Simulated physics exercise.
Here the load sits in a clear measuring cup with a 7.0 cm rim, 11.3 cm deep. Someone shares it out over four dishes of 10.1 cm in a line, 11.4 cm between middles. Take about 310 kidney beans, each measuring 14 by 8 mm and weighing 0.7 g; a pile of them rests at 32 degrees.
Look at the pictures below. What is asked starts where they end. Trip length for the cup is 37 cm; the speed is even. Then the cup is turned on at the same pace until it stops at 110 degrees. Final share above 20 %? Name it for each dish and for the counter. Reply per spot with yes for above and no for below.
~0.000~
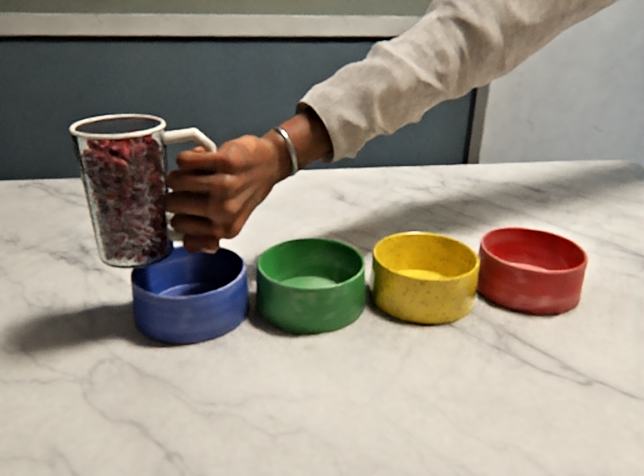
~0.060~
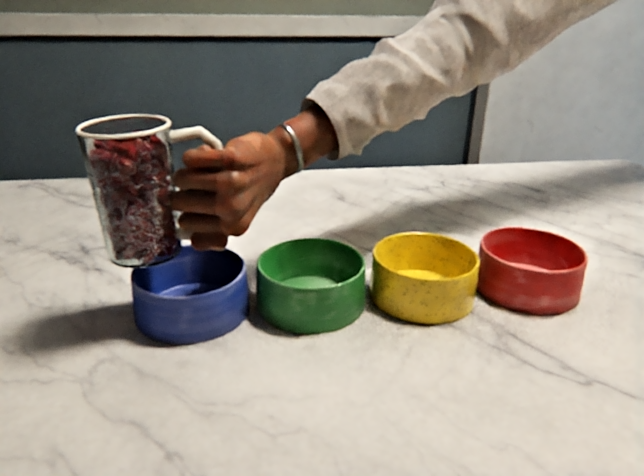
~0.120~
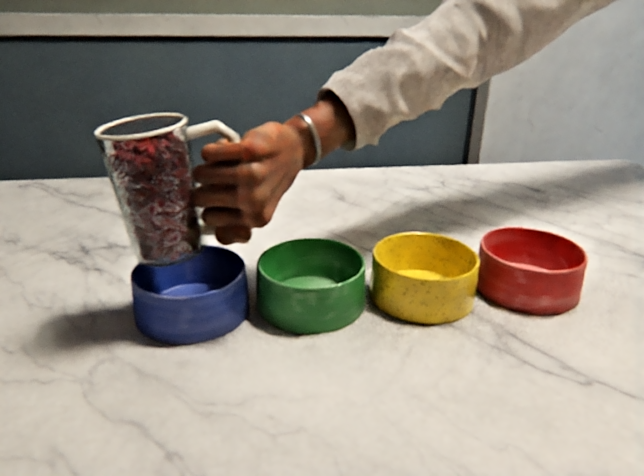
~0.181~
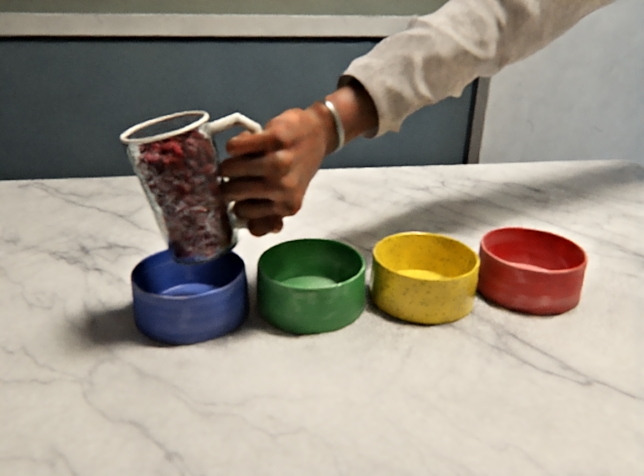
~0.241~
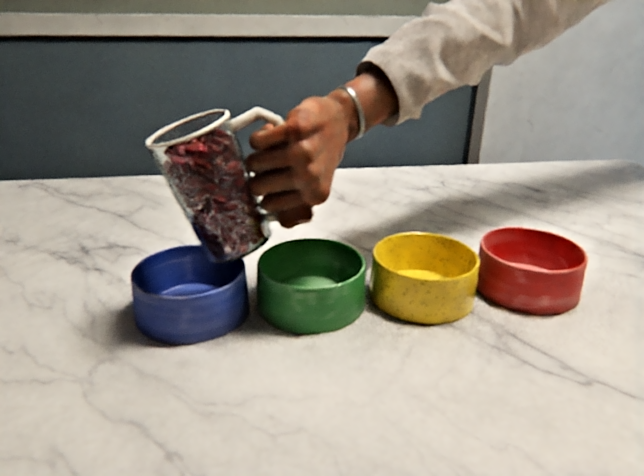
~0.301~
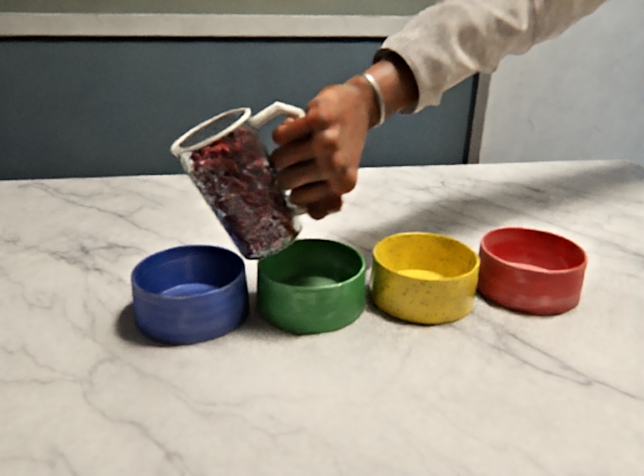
Red dish: No, below. Blue dish: No, below. Green dish: No, below. Yellow dish: Yes, above. Counter: No, below.
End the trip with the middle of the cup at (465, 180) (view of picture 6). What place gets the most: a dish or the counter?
The largest share goes to yellow.
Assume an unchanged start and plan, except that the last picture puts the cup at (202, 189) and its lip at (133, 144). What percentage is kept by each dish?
Red 0; blue 0; green 0; yellow 90.
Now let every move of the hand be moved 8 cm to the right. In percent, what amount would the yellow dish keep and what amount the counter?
Then the yellow dish would get 0 and the counter 0.
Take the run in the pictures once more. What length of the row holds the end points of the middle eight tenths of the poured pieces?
Length: Approx. 7 cm.
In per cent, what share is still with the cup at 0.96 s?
95 %.
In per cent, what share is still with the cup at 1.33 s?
About 65 per cent.
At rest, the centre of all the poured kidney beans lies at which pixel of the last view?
About (436, 273).
Then, at 0.70 s, tilt 67 degrees; cup holds 100 %.
After 0.96 s, tilt 94 degrees; cup holds 95 %, yellow 5 %.
After 1.33 s, tilt 110 degrees; cup holds 65 %, yellow 35 %.
In the end, at 3.4 s, red 0 %, blue 0 %, green 0 %, yellow 85 %, counter 10 %.
